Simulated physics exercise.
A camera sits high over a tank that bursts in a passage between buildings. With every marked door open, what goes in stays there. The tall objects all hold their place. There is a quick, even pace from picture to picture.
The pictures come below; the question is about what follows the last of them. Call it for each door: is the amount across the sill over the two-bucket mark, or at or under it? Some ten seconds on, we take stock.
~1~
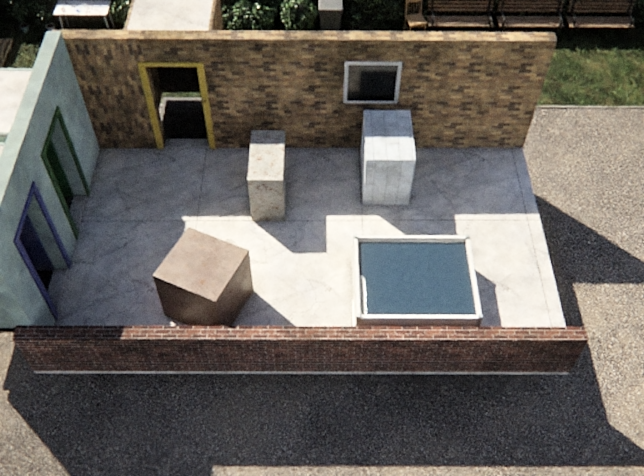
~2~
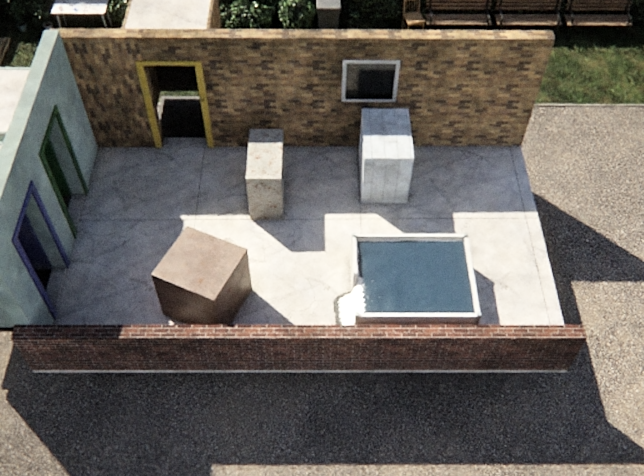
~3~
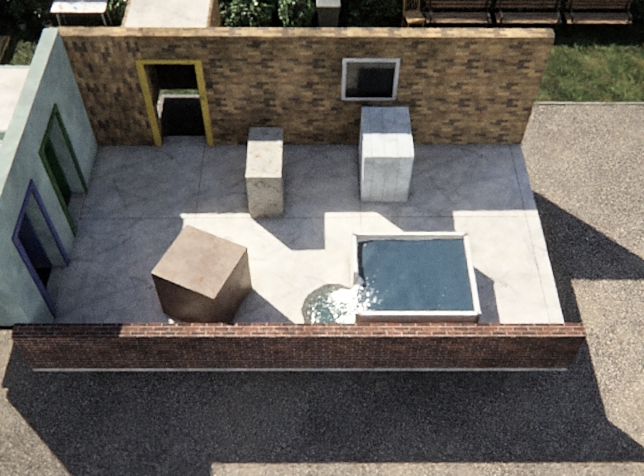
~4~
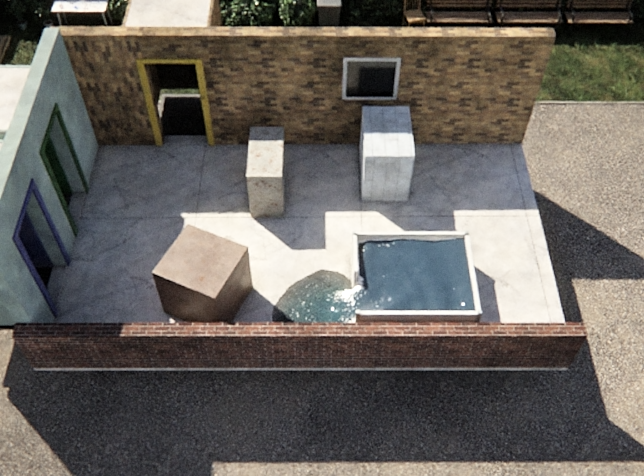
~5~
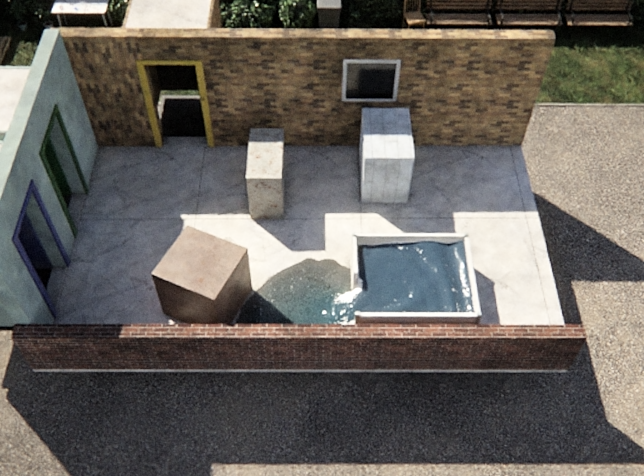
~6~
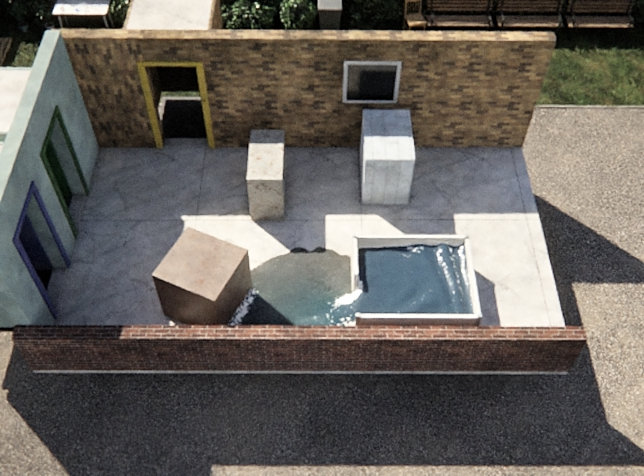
My call: The blue door over the mark, the yellow door over the mark, the green door over the mark.
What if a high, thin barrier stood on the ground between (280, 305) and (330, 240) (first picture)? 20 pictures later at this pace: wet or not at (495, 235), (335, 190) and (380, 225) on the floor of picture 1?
Taking them in order, I'd say parched, soaked and soaked.
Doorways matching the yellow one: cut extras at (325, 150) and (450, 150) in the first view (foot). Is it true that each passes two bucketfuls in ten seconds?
First tops the limit, then falls short.
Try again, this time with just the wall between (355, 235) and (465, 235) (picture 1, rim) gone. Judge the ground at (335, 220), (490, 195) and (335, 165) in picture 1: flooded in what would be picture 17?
In turn: Swamped, swamped, swamped.
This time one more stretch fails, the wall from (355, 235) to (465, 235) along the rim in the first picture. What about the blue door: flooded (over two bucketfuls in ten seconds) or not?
Here the blue door remains short.
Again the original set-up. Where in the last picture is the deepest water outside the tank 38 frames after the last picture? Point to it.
At about (254, 310).
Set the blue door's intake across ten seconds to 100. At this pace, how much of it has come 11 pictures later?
Some 0 per cent.
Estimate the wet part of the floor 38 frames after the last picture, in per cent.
That should be about 65 %.
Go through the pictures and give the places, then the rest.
In the first frame, the tank at (415, 278) is whole and still.
In the second frame, the front is at (344, 297), out from the gap at (357, 310).
In the third frame, water pours out at (357, 309) and has run to (308, 308).
In the fourth frame, the front is at (279, 311), out from the gap at (357, 309).
In the fifth frame, water pours out at (357, 310) and has run to a hidden place.
In the sixth frame, water pours out at (357, 312) and has run to a hidden place.
A moment on, water covers 15 % of the floor; the blue door not reached, the yellow door not reached, the green door not reached.
Next, water covers 30 % of the floor; the blue door wet at the sill, nothing in, the yellow door not reached, the green door not reached.
Then, water covers 50 % of the floor; the blue door over two buckets in, the yellow door under two buckets in, the green door wet at the sill, nothing in.
Later, water covers 65 % of the floor; the blue door over two buckets in, the yellow door under two buckets in, the green door under two buckets in.
In the end, water covers 80 % of the floor; the blue door over two buckets in, the yellow door far over two buckets in, the green door over two buckets in.
